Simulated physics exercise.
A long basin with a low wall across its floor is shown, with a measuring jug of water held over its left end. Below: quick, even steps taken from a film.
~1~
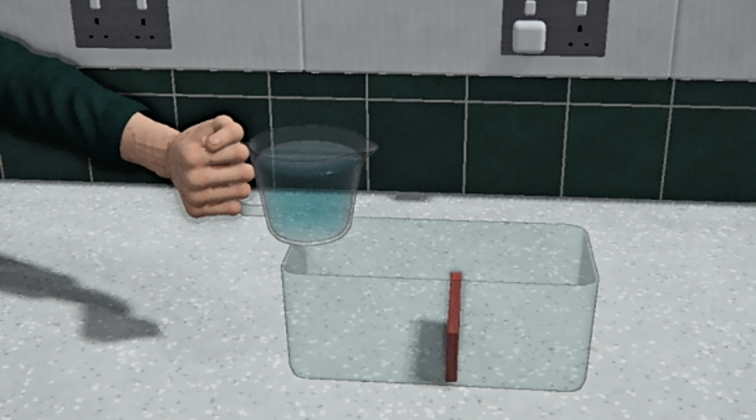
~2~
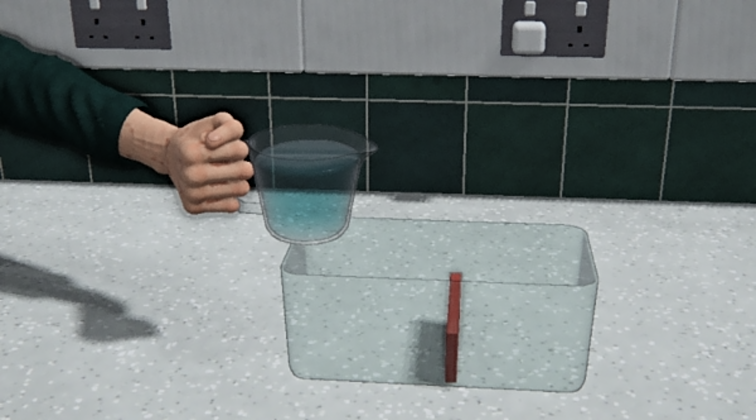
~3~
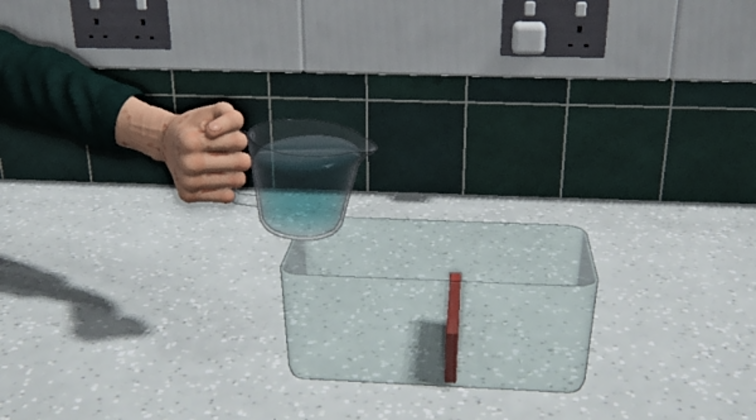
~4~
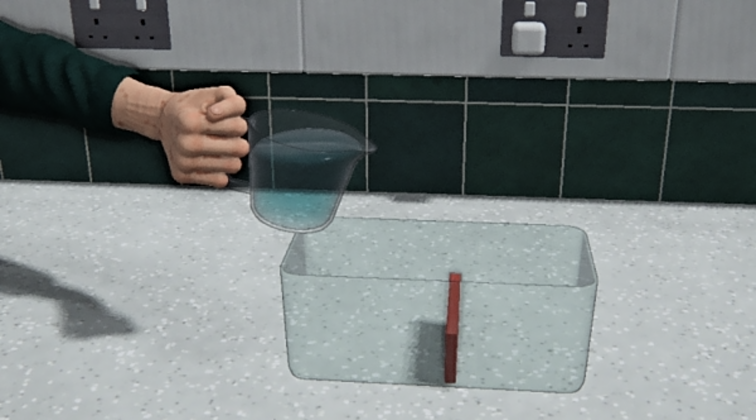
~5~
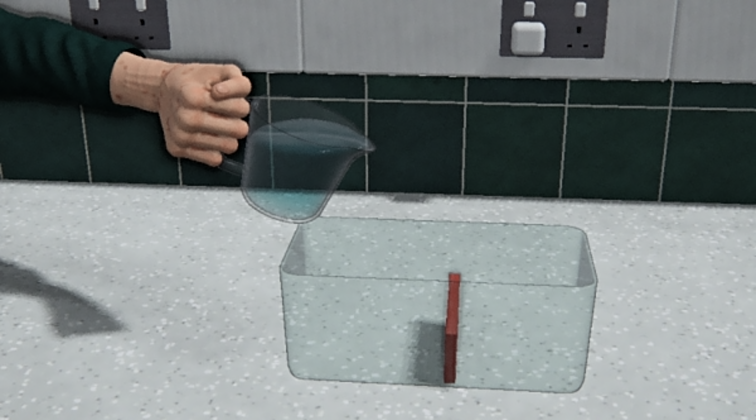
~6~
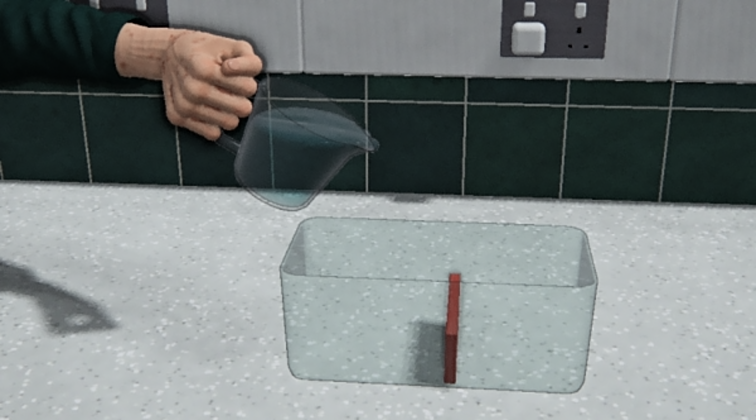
A hand gradually tilts a clear jug of blue water rightward above a clear basin.
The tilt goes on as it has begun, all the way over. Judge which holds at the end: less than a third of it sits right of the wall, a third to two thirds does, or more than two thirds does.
Most likely beyond two thirds will rest right of the wall.
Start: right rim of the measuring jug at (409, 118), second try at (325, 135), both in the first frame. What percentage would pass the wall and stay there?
First try: 80 percent; second try: 5 percent.
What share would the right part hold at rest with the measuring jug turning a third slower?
Near 75 parts in a hundred.
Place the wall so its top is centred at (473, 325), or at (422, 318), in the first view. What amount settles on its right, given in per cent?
About 55 % and 85 %.
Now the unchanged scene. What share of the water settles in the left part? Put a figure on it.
Near 20 in a hundred.
A moment on, the measuring jug is tipped on its side and 57 per cent is still to pour, 8 is left of the wall and 0 right of it.
Next, the measuring jug is tipped on its side and 10 per cent is still to pour, 7 is left of the wall and 55 right of it.
Then the measuring jug is tipped on its side and 1 per cent is still to pour, 15 is left of the wall and 75 right of it.
Later the measuring jug is tipped on its side and 0 per cent is still to pour, 21 is left of the wall and 73 right of it.
At rest 22 per cent lies left of the wall, 73 right of it and 5 outside.
